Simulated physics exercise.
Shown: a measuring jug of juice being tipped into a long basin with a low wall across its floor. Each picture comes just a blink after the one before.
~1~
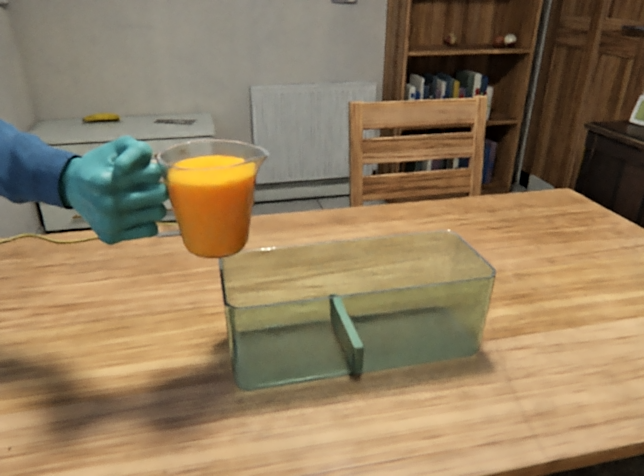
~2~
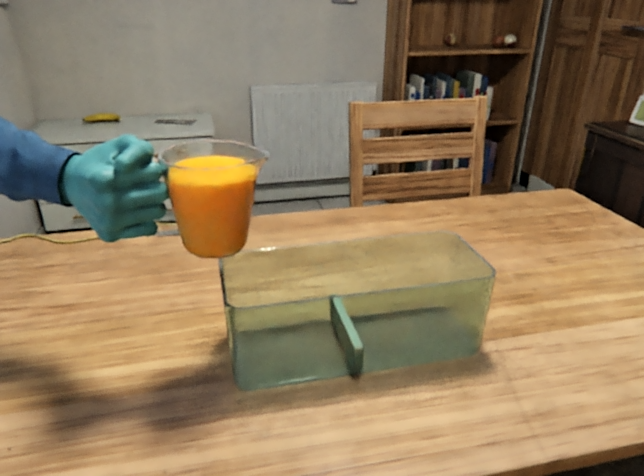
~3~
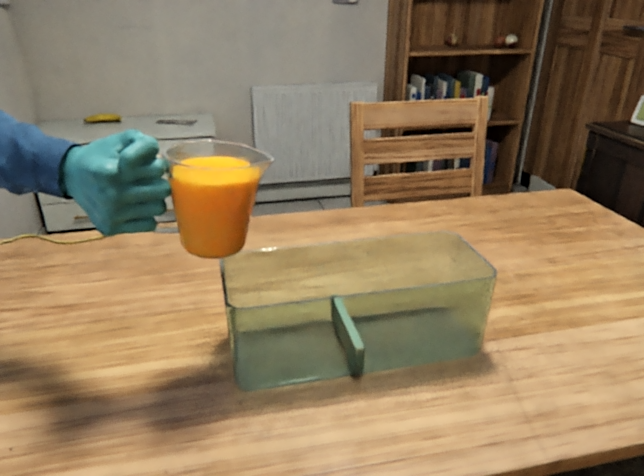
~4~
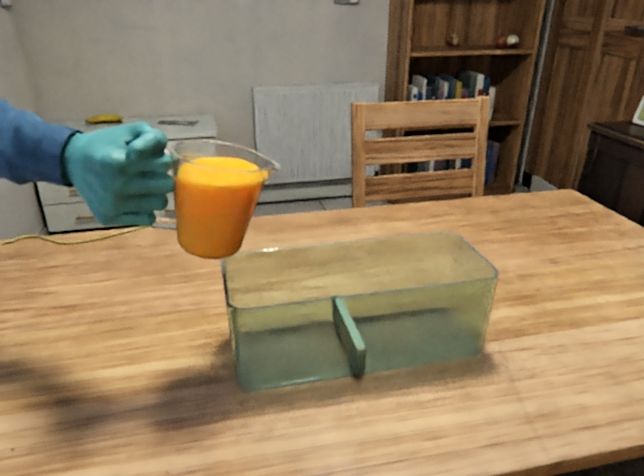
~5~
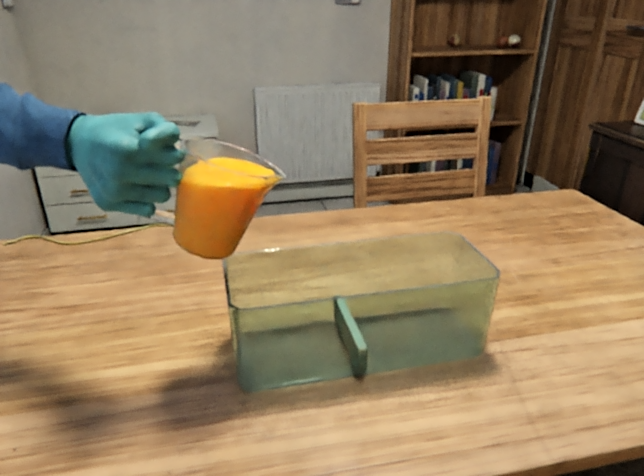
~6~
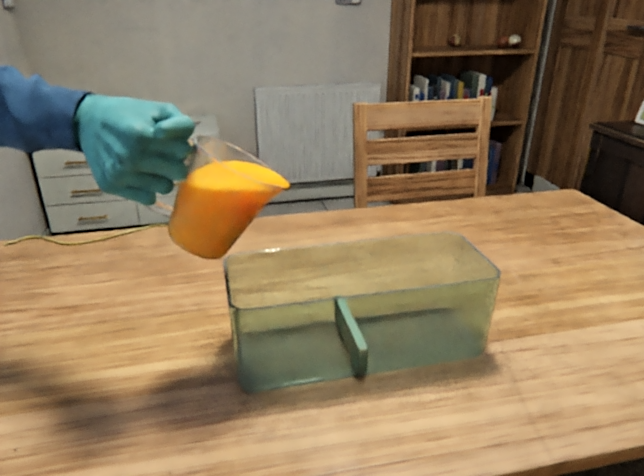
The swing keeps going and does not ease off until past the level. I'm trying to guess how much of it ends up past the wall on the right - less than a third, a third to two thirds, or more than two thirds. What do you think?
The part right of the wall will probably remain beneath one third.
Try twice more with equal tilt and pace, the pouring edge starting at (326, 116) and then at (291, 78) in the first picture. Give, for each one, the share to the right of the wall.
Close to 95 in a hundred, and close to 70 in a hundred.
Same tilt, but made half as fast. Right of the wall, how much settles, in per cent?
I'd estimate about 5 percent ends up there.
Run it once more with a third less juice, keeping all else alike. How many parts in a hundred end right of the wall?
10 %.
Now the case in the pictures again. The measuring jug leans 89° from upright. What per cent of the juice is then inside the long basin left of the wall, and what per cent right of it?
So the left part has 25 percent, while the right part has 0.
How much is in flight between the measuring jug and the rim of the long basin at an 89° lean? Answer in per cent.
Share in flight: Approx. 20 %.
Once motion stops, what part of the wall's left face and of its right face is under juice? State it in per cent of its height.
60 per cent for the left part, 0 for the right.
A moment on, the measuring jug is tipped on its side and 51 per cent is still to pour, 27 is left of the wall and 1 right of it.
Next, the measuring jug is tipped right over and 9 per cent is still to pour, 81 is left of the wall and 2 right of it.
Then the measuring jug is tipped right over and 0 per cent is still to pour, 91 is left of the wall and 7 right of it.
Later the measuring jug is tipped right over and 0 per cent is still to pour, 91 is left of the wall and 7 right of it.
In the end 91 per cent lies left of the wall, 8 right of it and 1 outside.
